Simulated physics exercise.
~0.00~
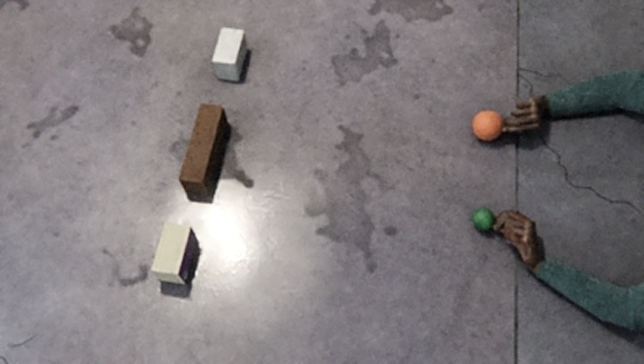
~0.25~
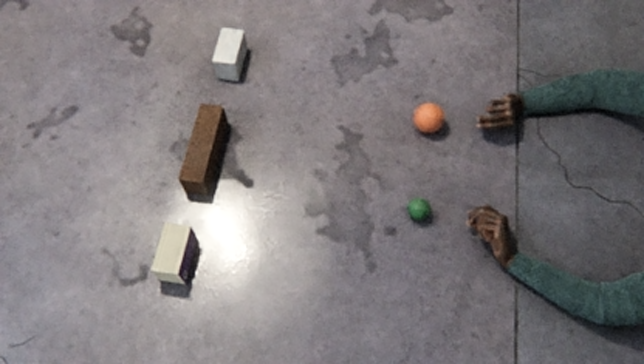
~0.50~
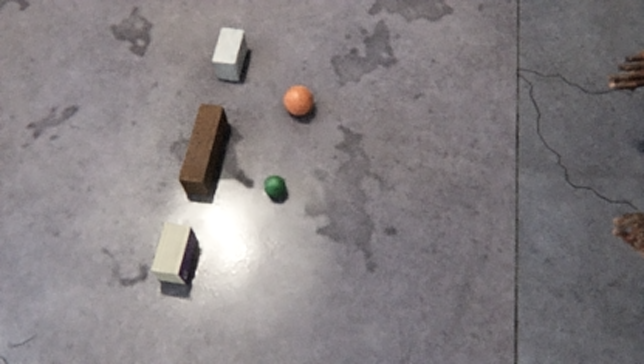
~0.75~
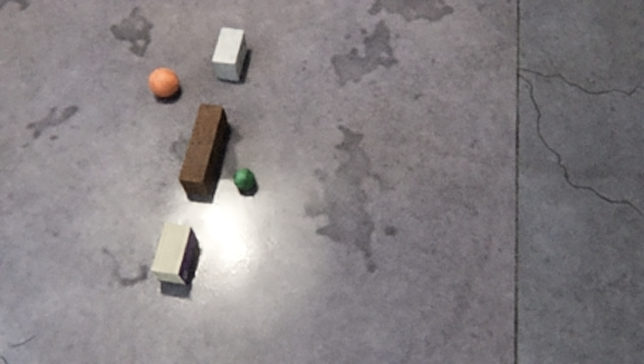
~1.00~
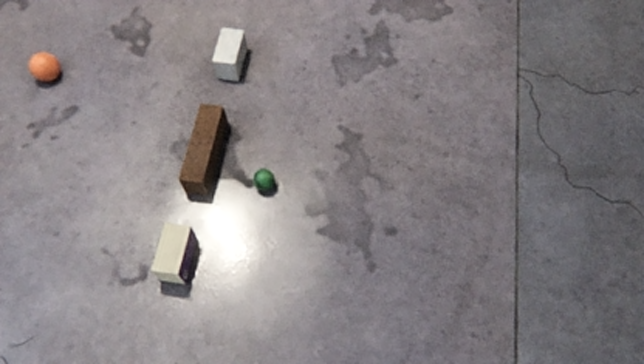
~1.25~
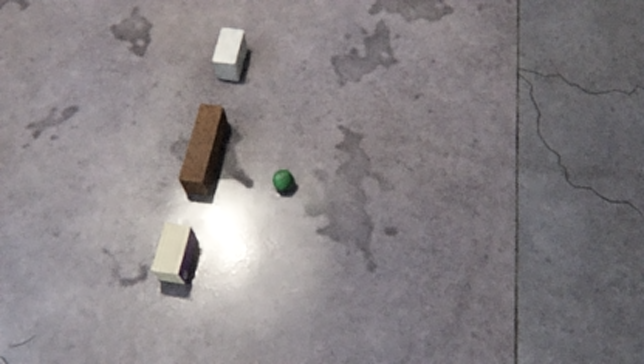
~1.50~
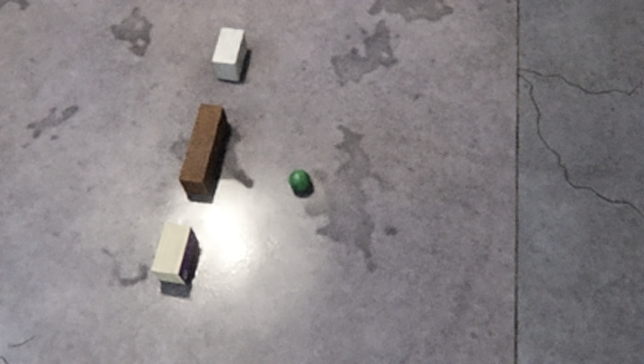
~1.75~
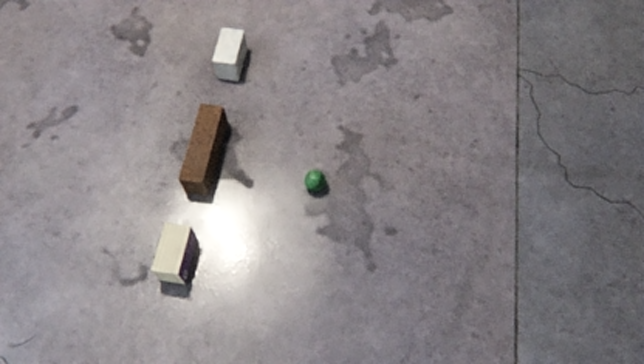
Orange ball rolling left between blocks and out of view, while green ball released alongside hits brown block and rolls back right.
